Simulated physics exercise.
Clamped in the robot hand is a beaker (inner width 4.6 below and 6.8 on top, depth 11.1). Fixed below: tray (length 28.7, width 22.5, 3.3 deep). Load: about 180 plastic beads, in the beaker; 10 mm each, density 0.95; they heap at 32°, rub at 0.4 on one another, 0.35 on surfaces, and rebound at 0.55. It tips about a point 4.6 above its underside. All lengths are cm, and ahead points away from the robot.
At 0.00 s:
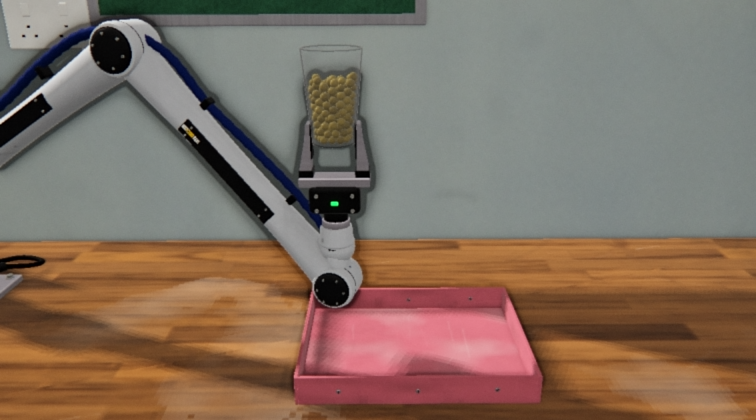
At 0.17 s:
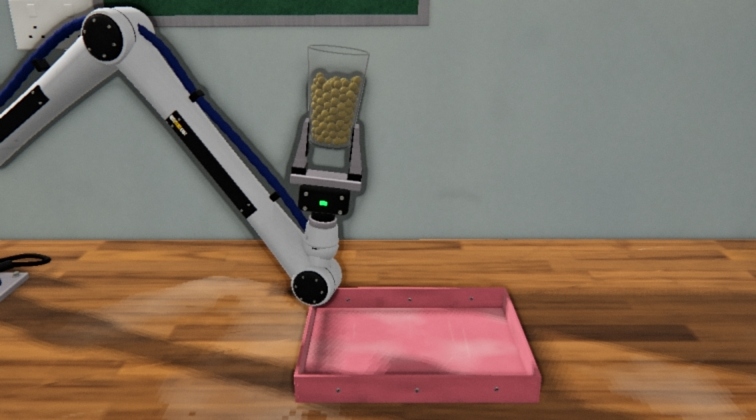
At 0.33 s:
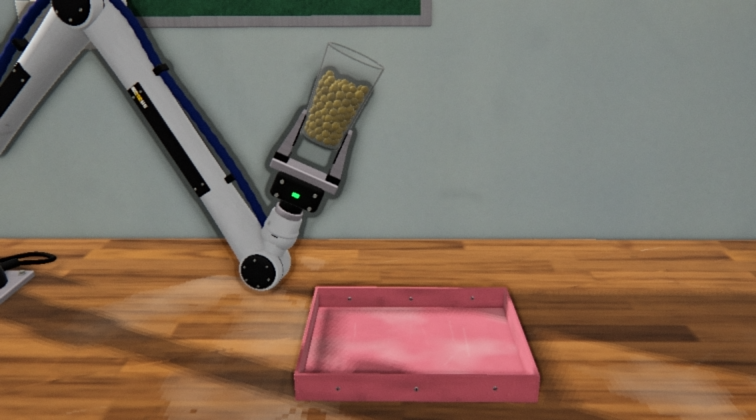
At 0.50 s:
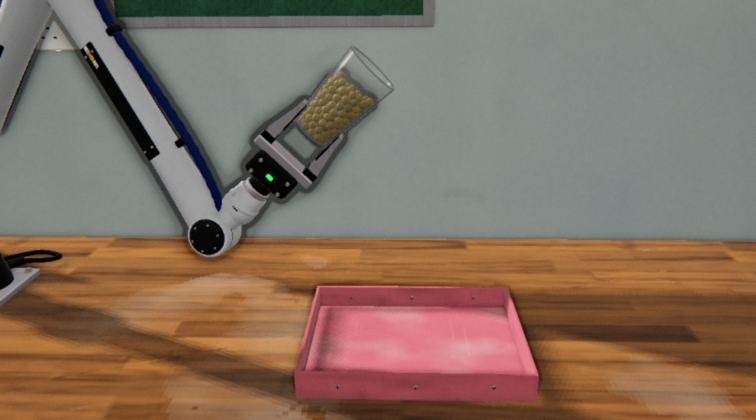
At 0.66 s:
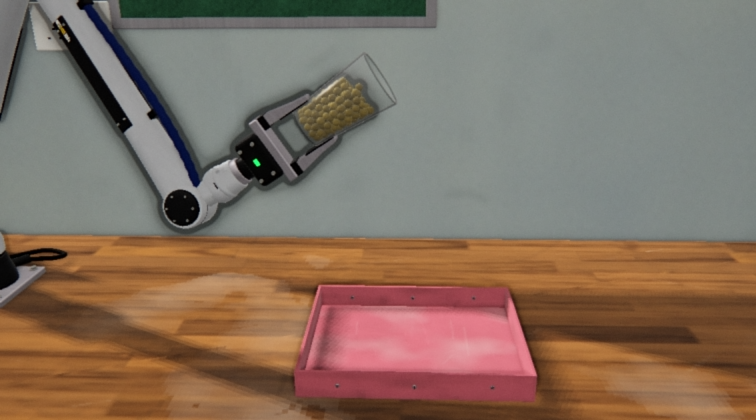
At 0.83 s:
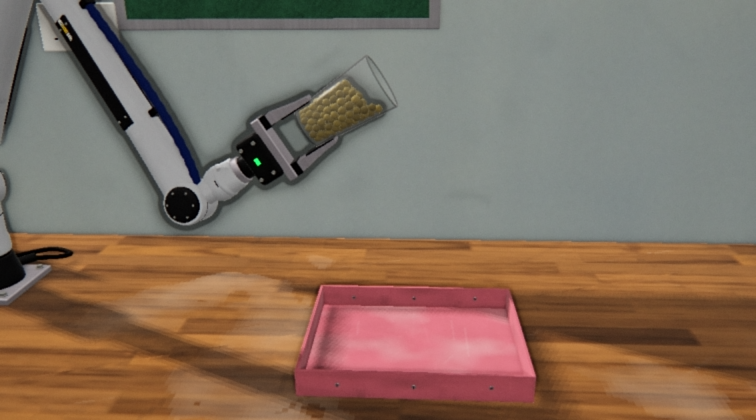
At first, a white robot arm holds a clear beaker of yellowish beads upright above a pink tray on a wooden table. The arm draws its lower joint to the left and upward while tilting the beaker steadily to the right, and the beads slide toward the rim, all still inside.
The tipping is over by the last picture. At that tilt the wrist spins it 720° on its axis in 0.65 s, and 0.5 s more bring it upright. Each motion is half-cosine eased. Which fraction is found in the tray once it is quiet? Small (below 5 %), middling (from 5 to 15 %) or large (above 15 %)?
Answer: Small; below 5 % of the plastic beads finish in the tray.
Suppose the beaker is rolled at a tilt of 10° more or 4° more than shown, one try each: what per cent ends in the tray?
Some 0 and 0 per cent.
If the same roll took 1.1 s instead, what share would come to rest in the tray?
In that case some 0 per cent.
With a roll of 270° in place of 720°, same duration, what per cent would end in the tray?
Then about 0 per cent.
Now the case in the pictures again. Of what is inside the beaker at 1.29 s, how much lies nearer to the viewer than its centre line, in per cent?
About 50 per cent.
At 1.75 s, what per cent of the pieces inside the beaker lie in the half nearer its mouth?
Roughly 35 per cent.
After 1.29 s, tipped 58°, highest piece 38 above the table; 175 in the beaker.
After 1.75 s, tipped 25°, highest piece 37 above the table; 175 in the beaker.
After 2.18 s, upright, highest piece 38 above the table; 175 in the beaker.
After 2.88 s, upright, highest piece 38 above the table; 175 in the beaker.
At rest, 175 in the beaker. That is 0 % in the tray.
